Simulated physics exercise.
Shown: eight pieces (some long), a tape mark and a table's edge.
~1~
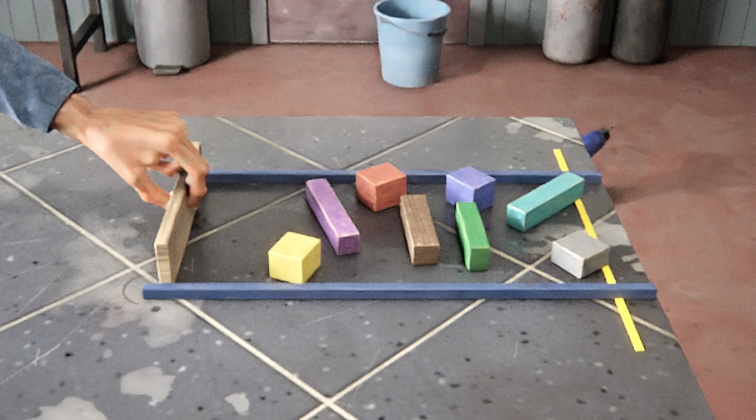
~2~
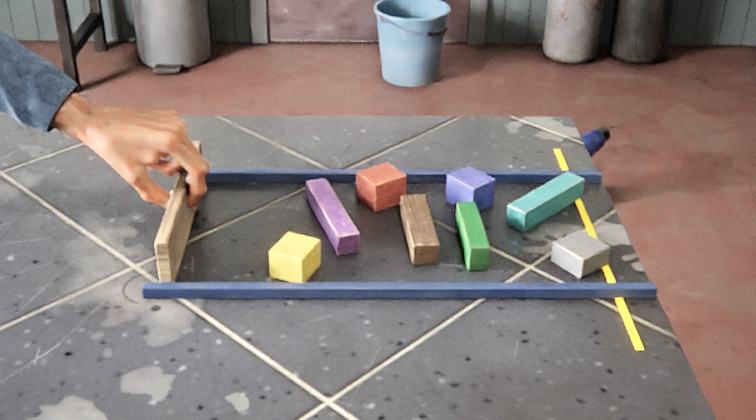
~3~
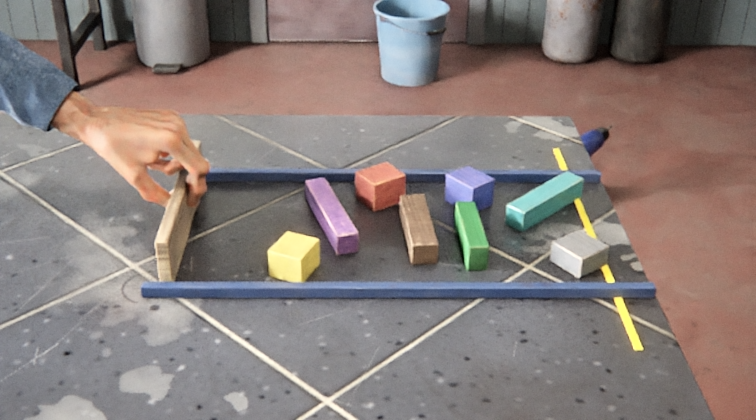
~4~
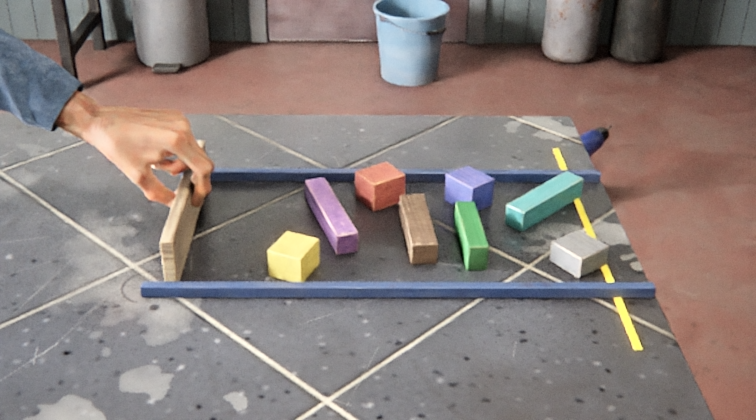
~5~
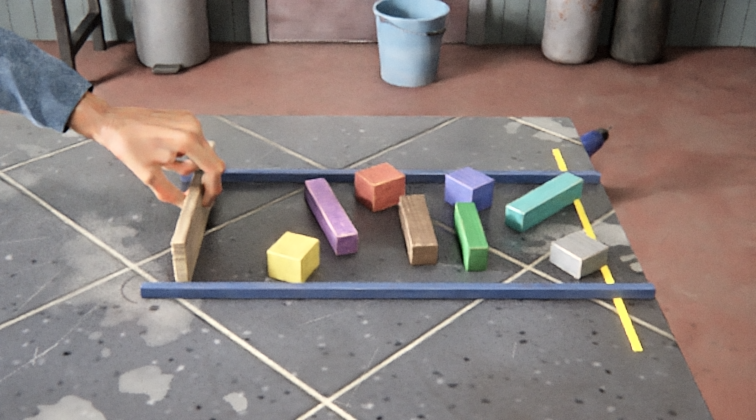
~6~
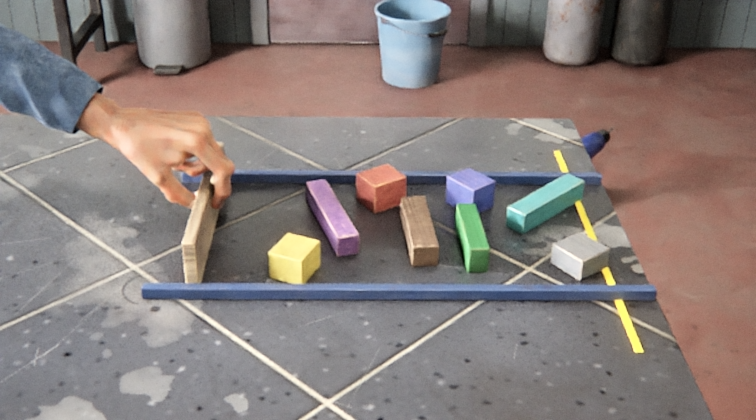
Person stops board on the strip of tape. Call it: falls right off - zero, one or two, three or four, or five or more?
Call: Five or more.
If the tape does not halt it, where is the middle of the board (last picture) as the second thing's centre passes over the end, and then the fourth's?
The first puts it near (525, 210), the next near (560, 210).
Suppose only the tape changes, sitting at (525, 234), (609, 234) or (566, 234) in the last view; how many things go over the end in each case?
Tallies in the order given: 1, 6, 4.
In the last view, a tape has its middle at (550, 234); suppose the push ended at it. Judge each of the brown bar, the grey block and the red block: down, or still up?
The brown bar remains up, the grey block is lost, the red block does not fall.
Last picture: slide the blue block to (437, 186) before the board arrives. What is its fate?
In the end it falls away.
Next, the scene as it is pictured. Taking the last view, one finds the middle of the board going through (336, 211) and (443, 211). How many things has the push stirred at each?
Tally: First 3; then 7.
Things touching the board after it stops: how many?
Well, it touches 2.
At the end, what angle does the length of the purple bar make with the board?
It comes to around 0 degrees.
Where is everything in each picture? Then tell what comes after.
The first frame shows grey block (580, 254); turquoise bar (546, 201); blue block (470, 190); board (182, 210); tape (591, 233).
The second frame shows turquoise bar (546, 201); green stick (472, 235).
The third frame shows blue block (470, 190); red block (380, 186).
The fourth frame shows grey block (579, 254); brown bar (418, 228).
The fifth frame shows turquoise bar (545, 202); purple bar (330, 215).
The sixth frame shows grey block (580, 256); turquoise bar (546, 203); blue block (470, 192); board (207, 210); tape (591, 234).
Soon after, none off yet; grey block at rest near (580, 256); turquoise bar at rest near (546, 203); blue block at rest near (470, 192).
Then, none off yet; grey block moving near (589, 256); turquoise bar moved a little near (572, 208); blue block moved well along near (539, 195).
At rest, the number that fall off is five or more; fallen, red block, brown bar, green stick, blue block, turquoise bar and grey block.
